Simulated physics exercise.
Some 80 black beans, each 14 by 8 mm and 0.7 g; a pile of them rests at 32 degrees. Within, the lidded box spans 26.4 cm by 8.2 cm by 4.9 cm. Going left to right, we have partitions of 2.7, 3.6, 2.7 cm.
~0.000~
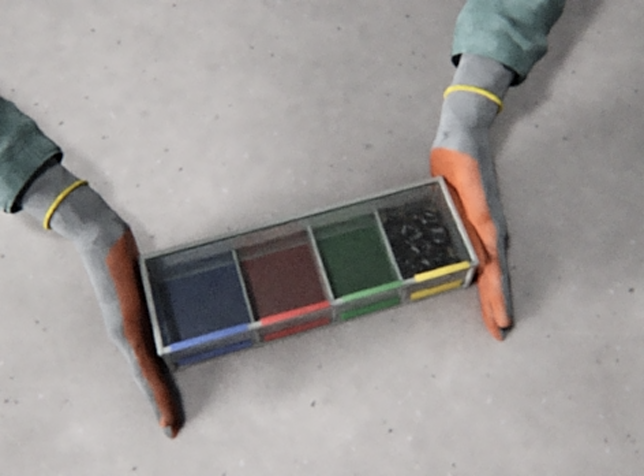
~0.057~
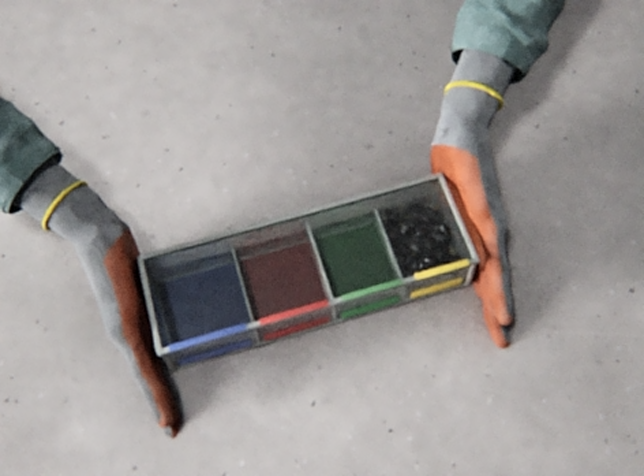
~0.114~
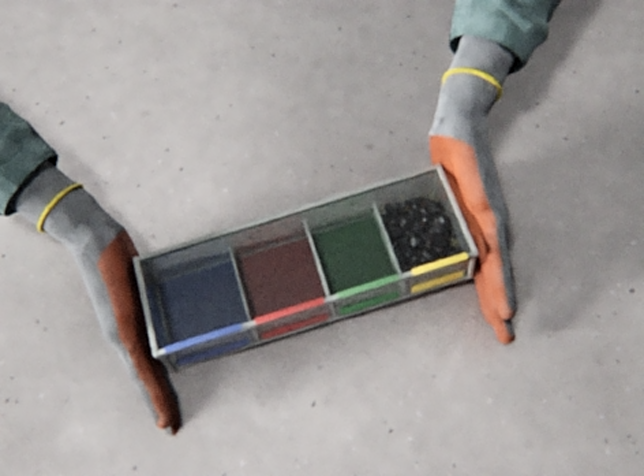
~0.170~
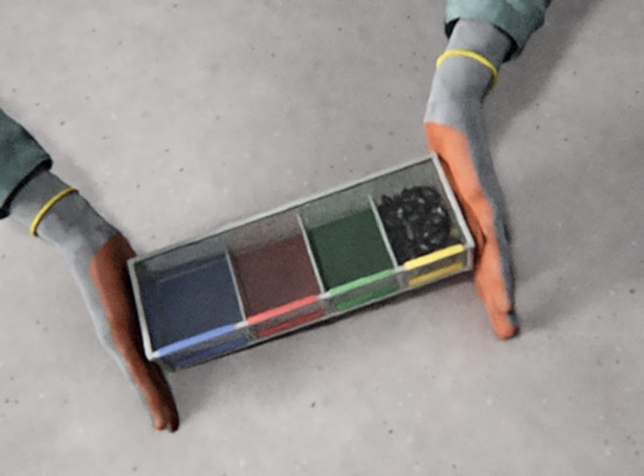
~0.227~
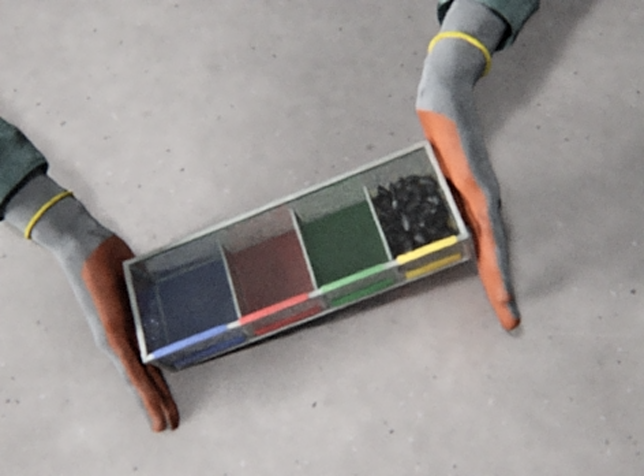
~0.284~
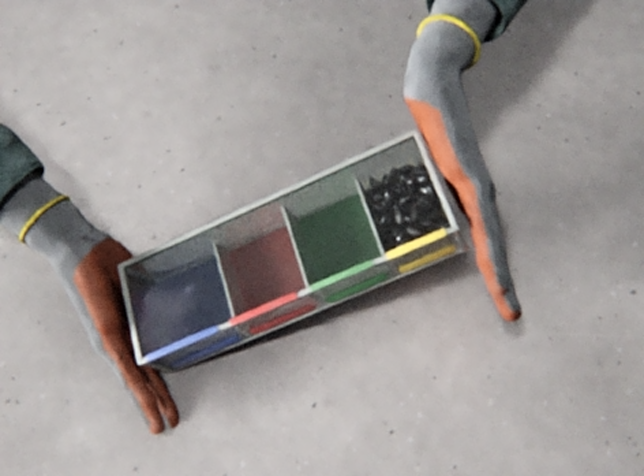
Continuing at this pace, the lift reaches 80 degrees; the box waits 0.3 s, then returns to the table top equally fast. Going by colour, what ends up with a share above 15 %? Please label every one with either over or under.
Labels - red: Under; blue: Over; green: Over; yellow: Over.
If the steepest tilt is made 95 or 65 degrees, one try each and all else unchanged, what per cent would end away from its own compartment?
About 90 and 20 per cent.
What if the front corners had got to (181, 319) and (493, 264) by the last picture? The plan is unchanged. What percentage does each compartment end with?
The compartments end with red 0 per cent, blue 0 per cent, green 0 per cent and yellow 100 per cent.
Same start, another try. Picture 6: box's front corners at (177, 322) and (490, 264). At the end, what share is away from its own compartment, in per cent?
I'd say close to 0 in a hundred.
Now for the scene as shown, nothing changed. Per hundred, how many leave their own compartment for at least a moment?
Roughly 55 per cent.
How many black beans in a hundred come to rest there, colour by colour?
Red 5, blue 25, green 20, yellow 45.
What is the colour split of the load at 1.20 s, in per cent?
You'd find red at 15, blue at 10, green at 30 and yellow at 50 per cent.
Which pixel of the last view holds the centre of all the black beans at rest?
I'd put it at about (347, 285).
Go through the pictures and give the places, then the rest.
The first frame shows box tilt 0 degrees, front corners at (163, 349) and (473, 262); yellow 100 %.
The second frame shows box tilt 1 degrees, front corners at (162, 350) and (474, 260).
The third frame shows box tilt 5 degrees, front corners at (159, 351) and (473, 253), lowest corner left front.
The fourth frame shows box tilt 10 degrees, front corners at (153, 354) and (469, 244), lowest corner left front.
The fifth frame shows box tilt 15 degrees, front corners at (148, 356) and (462, 235), lowest corner left front.
The sixth frame shows box tilt 20 degrees, front corners at (143, 359) and (453, 228), lowest corner left front; yellow 100 %. Its pace works out near 90 degrees a second.
After 1.20 s, tilt 80 degrees; red 15 %, blue 10 %, green 30 %, yellow 50 %.
Then, at 1.80 s, tilt 41 degrees; red 5 %, blue 25 %, green 20 %, yellow 45 %.
Then, at 2.46 s, tilt 0 degrees; red 5 %, blue 25 %, green 20 %, yellow 45 %.
At rest (3.0 s), red 5 %, blue 25 %, green 20 %, yellow 45 %.
